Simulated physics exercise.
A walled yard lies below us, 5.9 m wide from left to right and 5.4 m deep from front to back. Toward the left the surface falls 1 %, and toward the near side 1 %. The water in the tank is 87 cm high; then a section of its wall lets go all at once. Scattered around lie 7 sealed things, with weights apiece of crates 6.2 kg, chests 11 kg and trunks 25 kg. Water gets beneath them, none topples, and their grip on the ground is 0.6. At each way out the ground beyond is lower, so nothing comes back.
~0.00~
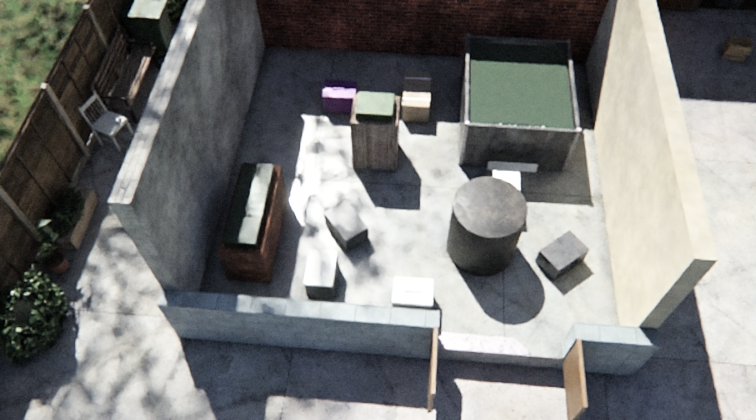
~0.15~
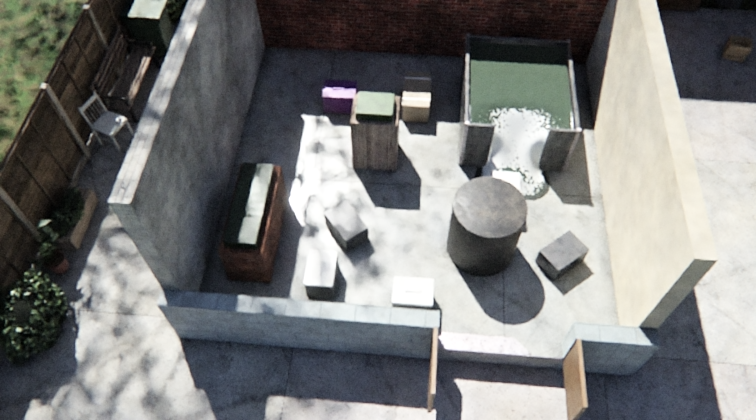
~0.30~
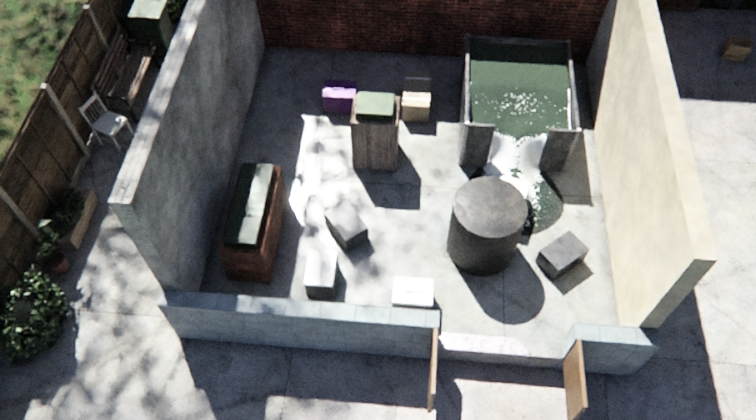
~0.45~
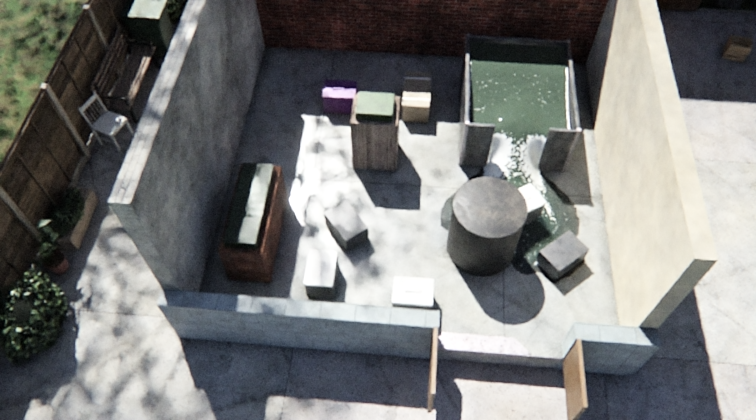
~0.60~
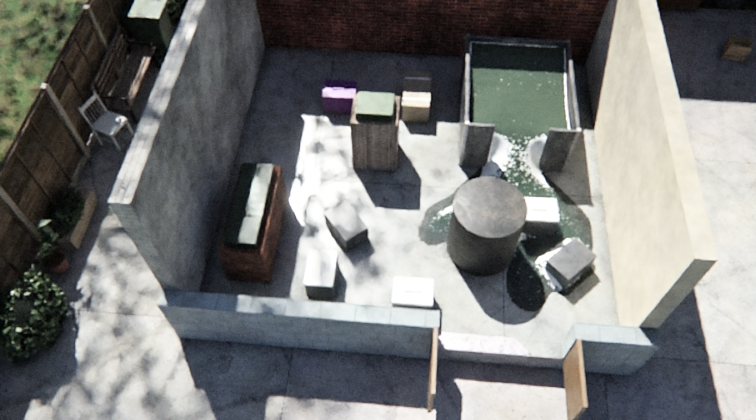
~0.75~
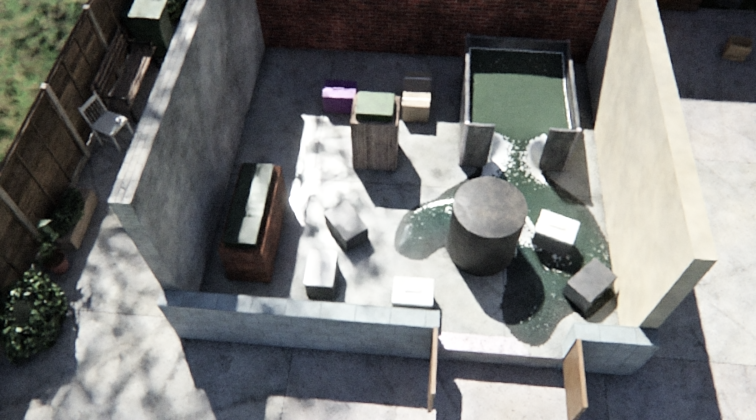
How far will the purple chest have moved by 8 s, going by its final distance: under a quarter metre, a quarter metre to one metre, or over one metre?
It scarcely budges.
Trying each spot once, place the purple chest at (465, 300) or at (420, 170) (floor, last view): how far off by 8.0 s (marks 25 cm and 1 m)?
In turn: It gets carried off; it stays put.
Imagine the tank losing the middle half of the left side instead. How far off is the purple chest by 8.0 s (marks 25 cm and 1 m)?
So the purple chest winds up far off.
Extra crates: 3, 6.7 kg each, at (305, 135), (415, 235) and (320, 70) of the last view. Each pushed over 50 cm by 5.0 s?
Answers, first to last: Not exceeding, exceeding, not exceeding.
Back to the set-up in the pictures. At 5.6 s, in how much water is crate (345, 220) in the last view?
13 cm.
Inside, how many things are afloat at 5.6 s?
It comes to 4 of them.
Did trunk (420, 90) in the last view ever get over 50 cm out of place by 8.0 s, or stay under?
Looking at the run, it comes out shy of the mark.
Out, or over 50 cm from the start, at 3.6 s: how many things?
Answer: 5.
After 1.6 s the purple chest is near (340, 89), 0.0 m from its start, aground; 0 of 7 are out; 2 afloat.
After 3.6 s the purple chest is near (340, 89), 0.0 m from its start, aground; 0 of 7 are out; 5 afloat.
After 5.6 s the purple chest is near (340, 89), 0.0 m from its start, aground; 1 of 7 are out; 4 afloat.
After 8.0 s the purple chest is near (340, 88), 0.0 m from its start, aground; 1 of 7 are out; 4 afloat.
